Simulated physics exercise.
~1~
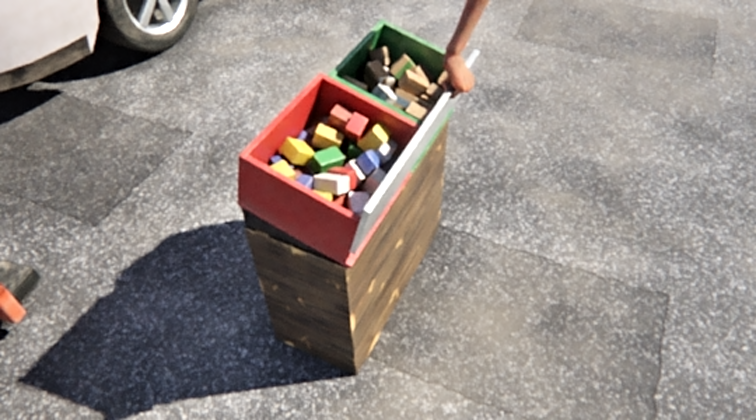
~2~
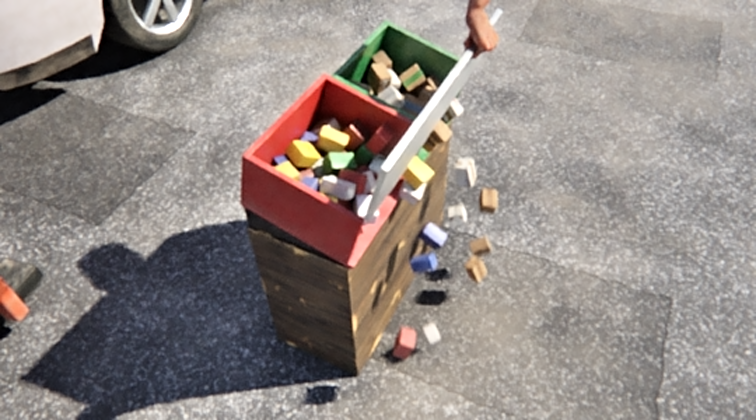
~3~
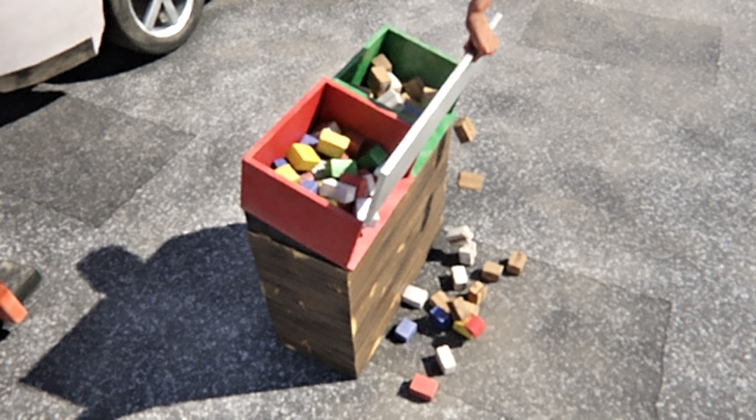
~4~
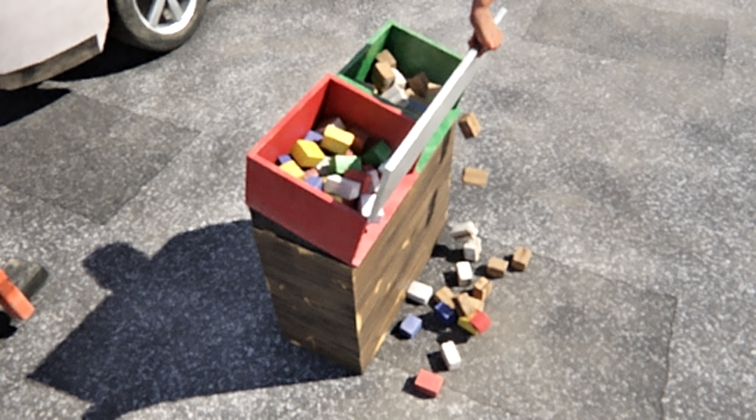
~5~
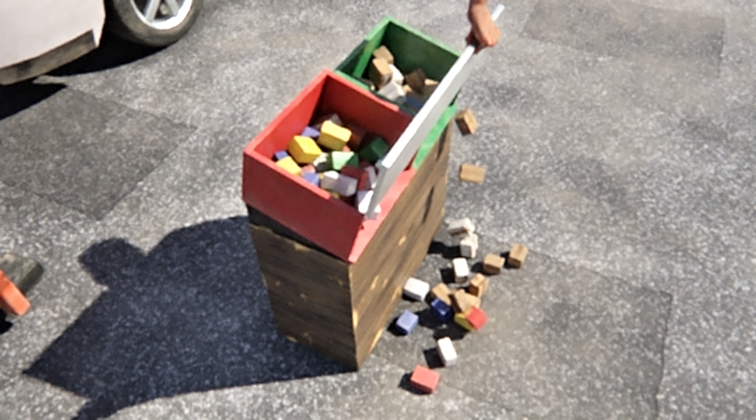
The footage shows a hand lifting a pale gate along the right side of a red chute of colourful bricks and a green chute of small parcels, letting some tumble off a wooden stand onto the asphalt, where they lie scattered while most remain inside.
